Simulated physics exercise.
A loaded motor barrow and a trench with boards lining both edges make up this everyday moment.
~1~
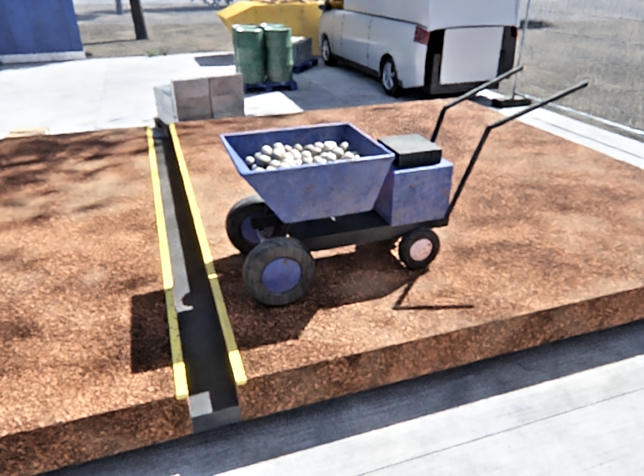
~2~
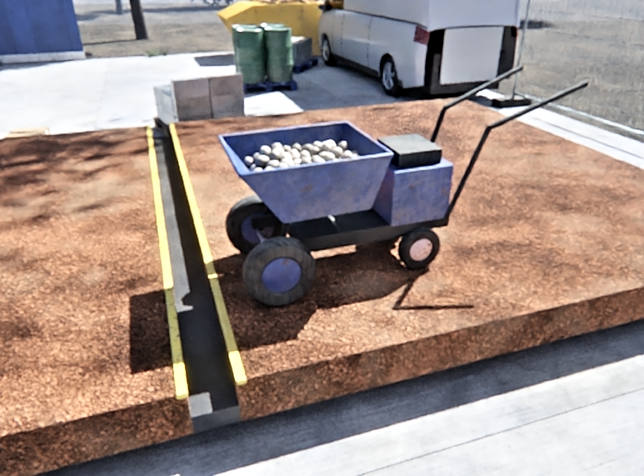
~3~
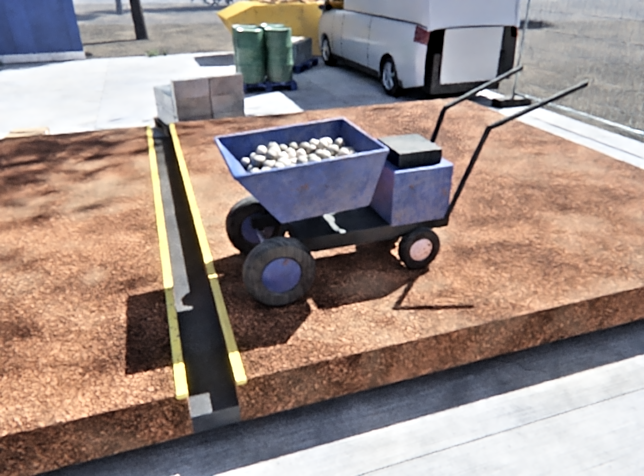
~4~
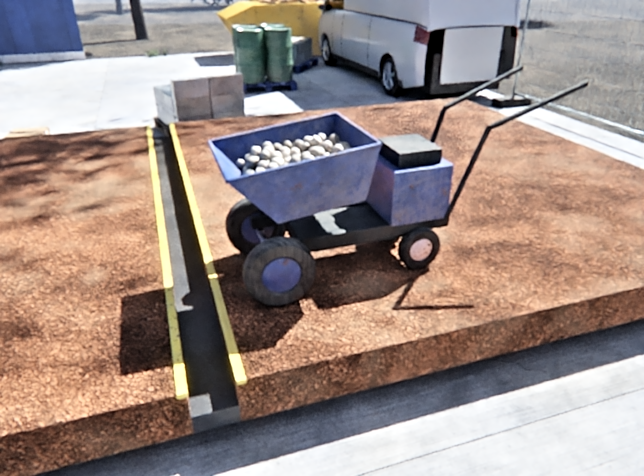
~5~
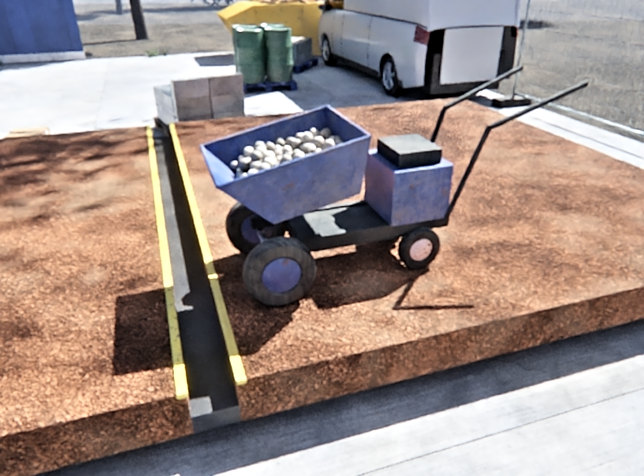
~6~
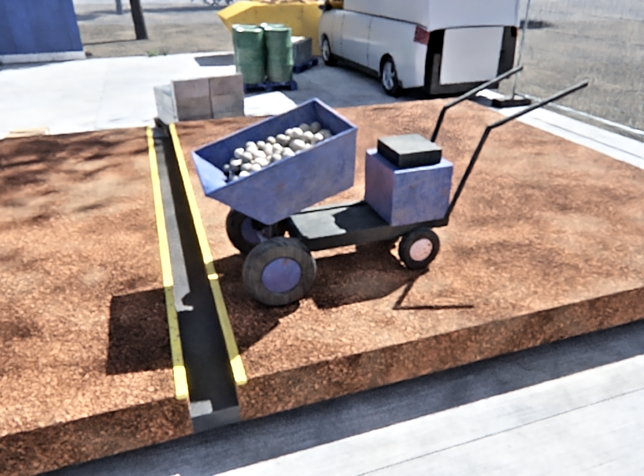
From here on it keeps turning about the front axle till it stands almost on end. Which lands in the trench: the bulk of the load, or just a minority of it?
More out than in.
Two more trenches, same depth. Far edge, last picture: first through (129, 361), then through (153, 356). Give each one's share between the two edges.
The first try lands around 60 %, the second around 20 %.
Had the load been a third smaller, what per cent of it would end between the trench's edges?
About 0 %.
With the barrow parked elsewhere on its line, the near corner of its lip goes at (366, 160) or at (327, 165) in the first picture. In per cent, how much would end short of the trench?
In turn, around 50 per cent and 20 per cent.
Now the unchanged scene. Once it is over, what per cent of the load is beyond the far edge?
I'd say around 85 per cent of the load.
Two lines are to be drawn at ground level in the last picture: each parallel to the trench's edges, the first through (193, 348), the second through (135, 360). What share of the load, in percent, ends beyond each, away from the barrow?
About 80 and 60 %.
Just after the last frame, skip tipped steeply; every one in the skip.
A moment on, skip tipped right over; roughly two thirds in the skip; roughly a third beyond it; just a few falling.
Further on, skip tipped right over; roughly a quarter in the skip; the larger part beyond it.
When it is over, skip tipped right over; roughly a quarter in the skip; not one in or heaped over the trench; the larger part beyond it.
